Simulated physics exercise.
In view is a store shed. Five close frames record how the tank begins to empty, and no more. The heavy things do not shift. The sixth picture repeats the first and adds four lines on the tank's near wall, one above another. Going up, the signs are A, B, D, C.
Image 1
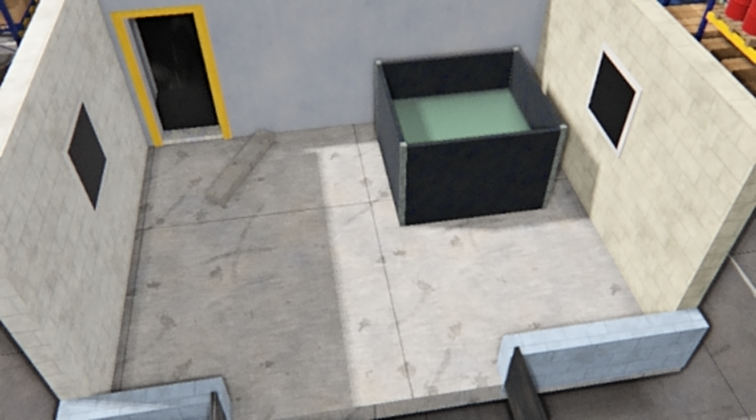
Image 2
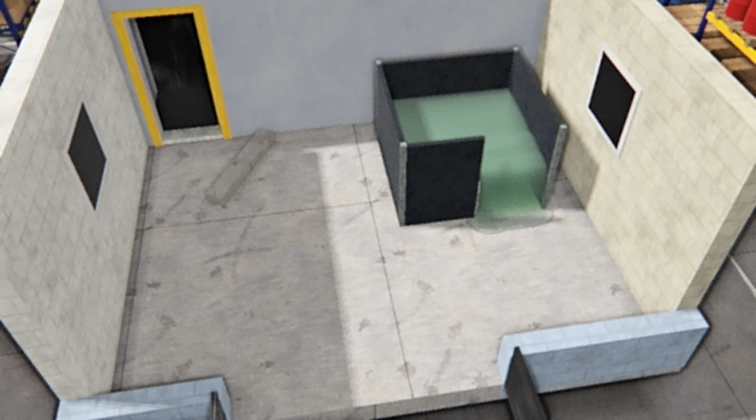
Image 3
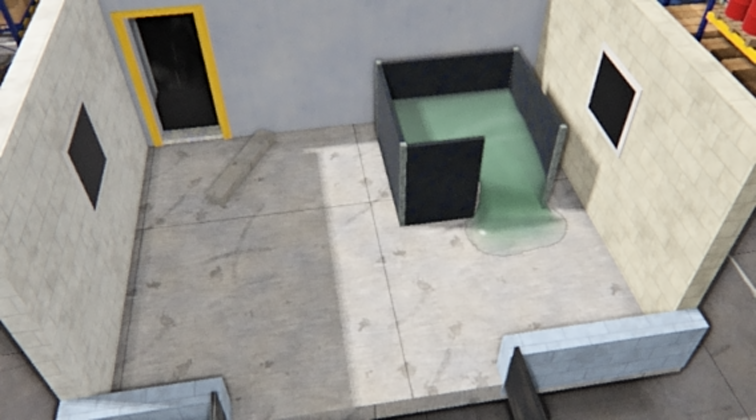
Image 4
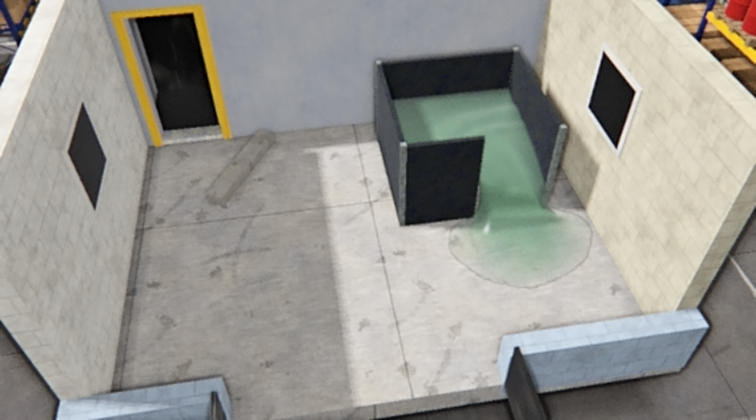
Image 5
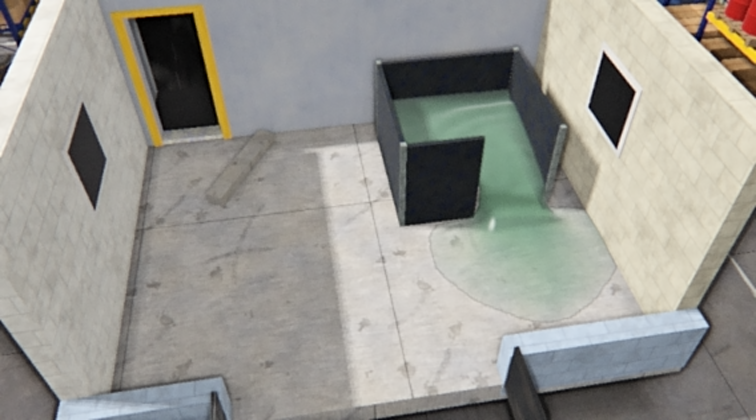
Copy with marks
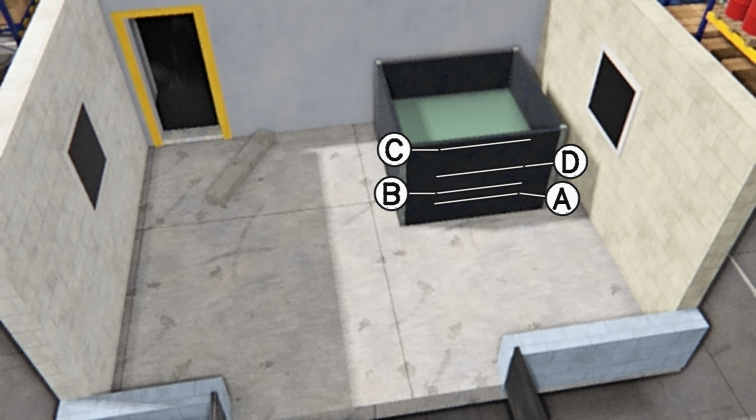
We see a store shed with a yellow doorway and a dark-walled tank of still green water; part of the tank's front wall disappears, and the water pours through the gap, spreading across the floor in a widening, rounded pool.
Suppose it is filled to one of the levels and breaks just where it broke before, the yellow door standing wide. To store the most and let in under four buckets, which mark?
Level B just does it.
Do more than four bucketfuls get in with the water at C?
Yes.
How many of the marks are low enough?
Two of the four.
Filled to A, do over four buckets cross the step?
No.
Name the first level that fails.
D.
In white, A at (477, 198); B at (478, 188); C at (484, 144); D at (481, 171); from the bottom up A, B, D, C.
Choosing A, nothing gets over.
Choosing B, a bucket or two gets in.
Choosing C, dozens of bucketfuls pour in.
Choosing D, about 11 bucketfuls get in.
